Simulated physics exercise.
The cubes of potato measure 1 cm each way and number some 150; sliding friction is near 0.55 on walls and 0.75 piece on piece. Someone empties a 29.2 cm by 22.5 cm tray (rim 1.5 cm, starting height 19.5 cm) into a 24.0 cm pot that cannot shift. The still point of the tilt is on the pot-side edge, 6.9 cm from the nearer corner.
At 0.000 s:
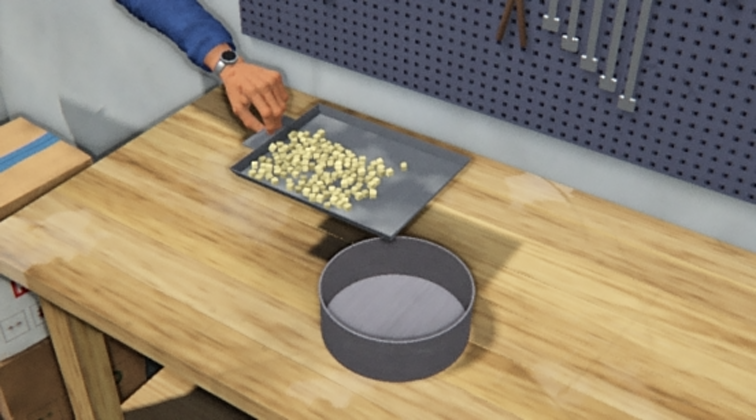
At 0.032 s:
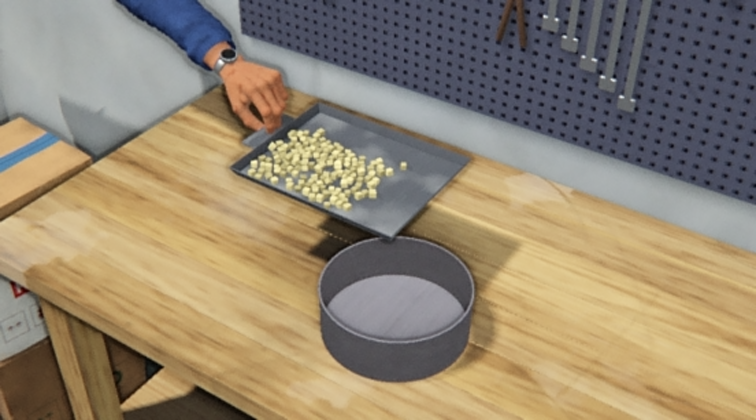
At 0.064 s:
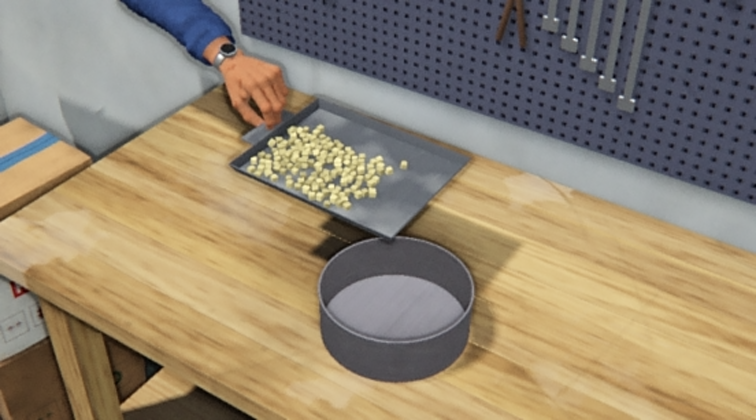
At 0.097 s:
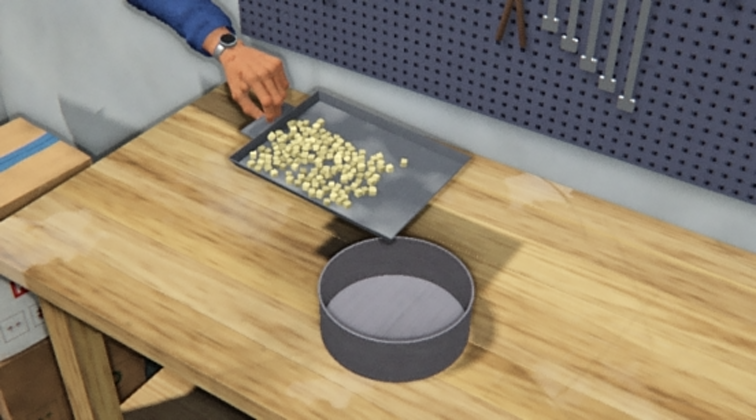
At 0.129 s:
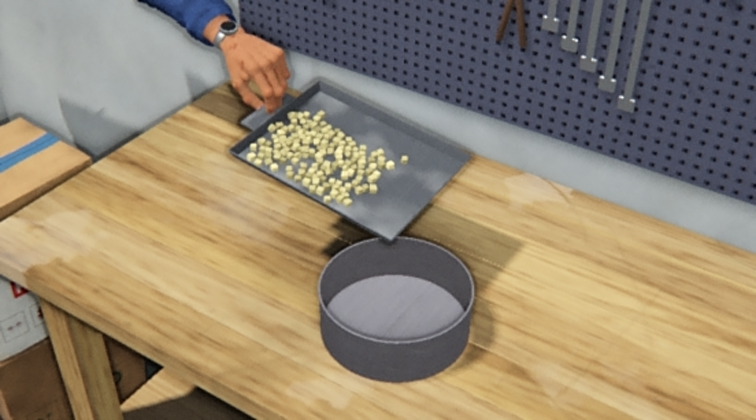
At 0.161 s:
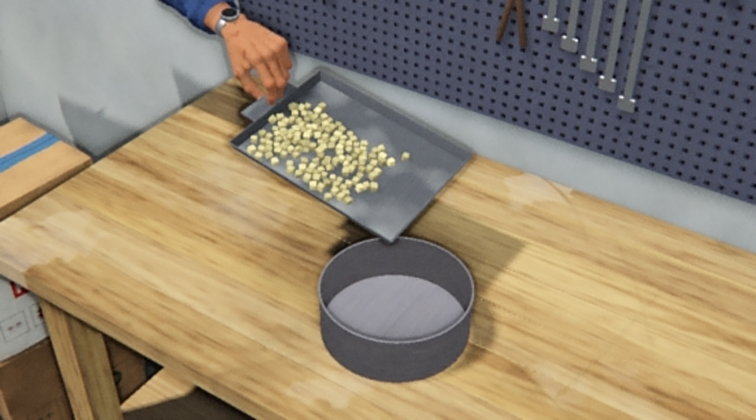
On a wooden workbench below a dark pegboard hung with tools, a hand reaching from a blue sleeve is at the handle of a grey tray of small pale cubes beside a round pot. The hand lifts the handle end, slowly then faster, tilting the tray toward the pot while the cubes barely shift.
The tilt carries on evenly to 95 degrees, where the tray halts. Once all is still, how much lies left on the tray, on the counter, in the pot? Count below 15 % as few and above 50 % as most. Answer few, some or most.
Tray: Few, counter: Few, pot: Most.
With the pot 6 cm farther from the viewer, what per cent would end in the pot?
It would be near 60 per cent.
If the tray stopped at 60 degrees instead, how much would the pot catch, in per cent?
It would be near 80 per cent.
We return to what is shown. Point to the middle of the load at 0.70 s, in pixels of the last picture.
At about (409, 250).
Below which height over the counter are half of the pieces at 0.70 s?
Some 18 cm.
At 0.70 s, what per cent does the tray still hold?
Roughly 50 per cent.
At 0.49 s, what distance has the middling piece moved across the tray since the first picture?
Roughly 3 cm.
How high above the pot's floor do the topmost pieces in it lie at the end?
Some 3.0 cm.
Then, at 0.49 s, tilt 54 degrees; the tray holds 100 %, the pot 0 %.
After 0.70 s, tilt 80 degrees; the tray holds 50 %, the pot 10 %.
After 1.03 s, tilt 95 degrees; the tray holds 0 %, the pot 95 %.
By 2.1 s all is still; tray 0 %, counter 5 %, pot 95 %.
